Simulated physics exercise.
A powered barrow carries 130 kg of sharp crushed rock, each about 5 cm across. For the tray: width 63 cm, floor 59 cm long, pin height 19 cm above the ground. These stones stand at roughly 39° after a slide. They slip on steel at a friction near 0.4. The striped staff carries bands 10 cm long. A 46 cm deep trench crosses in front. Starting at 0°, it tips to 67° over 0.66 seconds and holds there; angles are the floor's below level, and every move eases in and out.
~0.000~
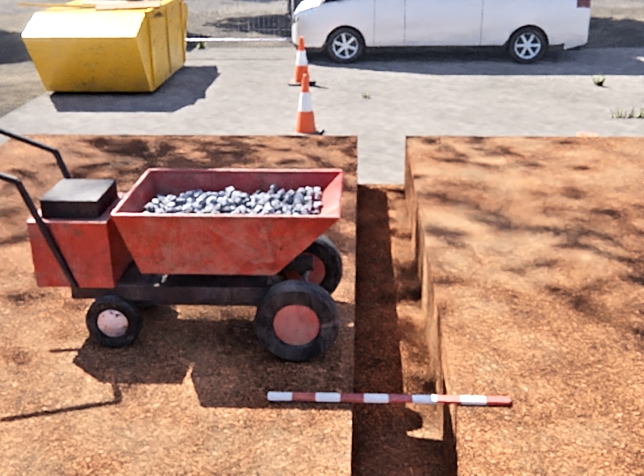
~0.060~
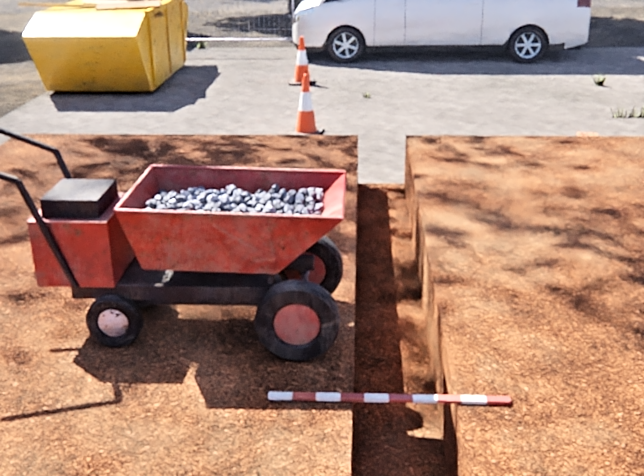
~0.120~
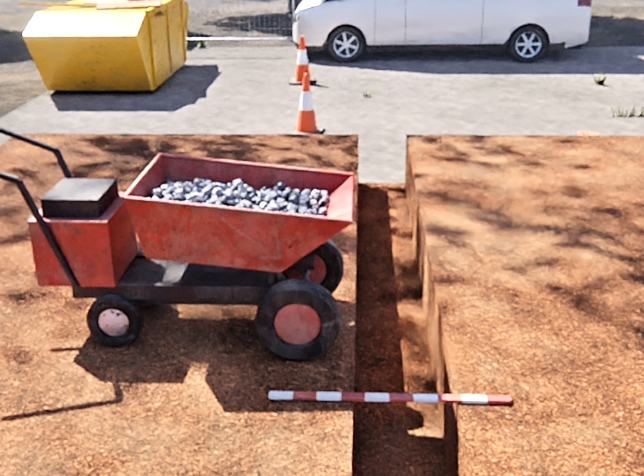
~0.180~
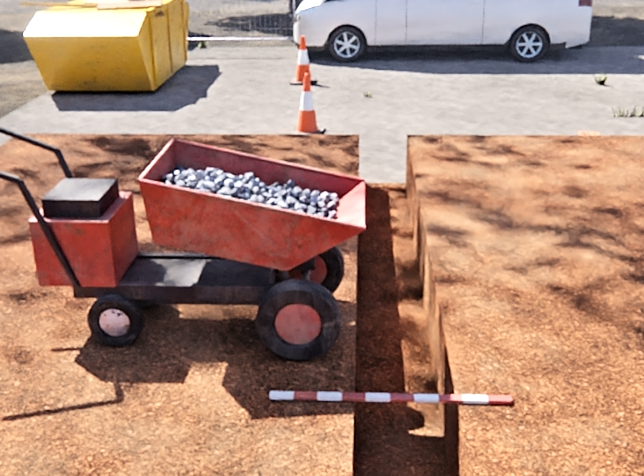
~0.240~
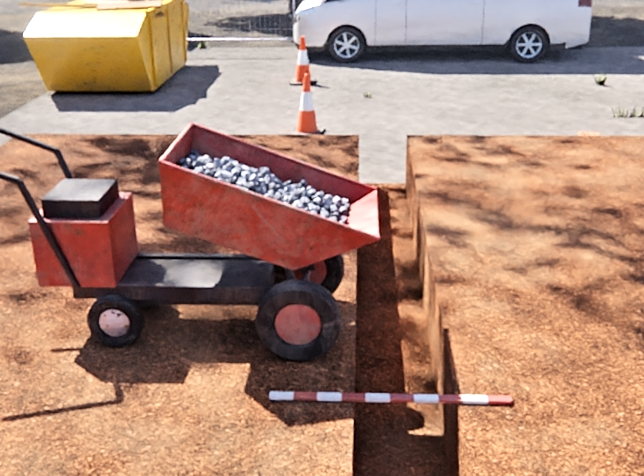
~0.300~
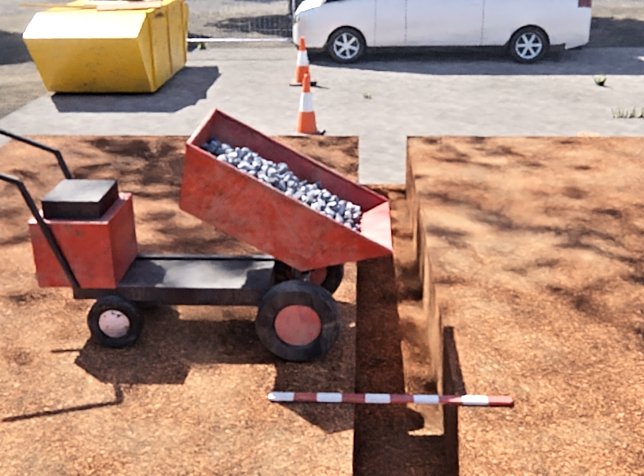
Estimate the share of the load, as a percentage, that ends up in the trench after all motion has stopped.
Roughly 39 per cent of the load ends up there.
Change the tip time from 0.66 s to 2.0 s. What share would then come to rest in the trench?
Close to 65 percent, then.
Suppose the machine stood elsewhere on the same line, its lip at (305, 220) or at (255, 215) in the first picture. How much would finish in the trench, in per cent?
I'd expect close to 70 per cent at the first and 100 per cent at the second.
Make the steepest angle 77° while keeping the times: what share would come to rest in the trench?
Roughly 35% would end there.
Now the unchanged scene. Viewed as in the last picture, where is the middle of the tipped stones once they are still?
The middle should be near (468, 328).
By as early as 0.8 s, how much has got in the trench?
At that moment: Approx. 5 %.
After 0.5 s the floor is at 57°; 100 % in the tray; the foremost stones are at (394, 269).
After 0.8 s the floor is at 67°; 87 % in the tray, 6 % in the trench, 7 % past the trench; the foremost stones are at (470, 310).
After 1.1 s the floor is at 67°; 25 % in the tray, 14 % in the trench, 61 % past the trench; the foremost stones are at (611, 331).
After 3.1 s the floor is at 67°; 0 % in the tray, 39 % in the trench, 61 % past the trench; the foremost stones are past the picture's edge.
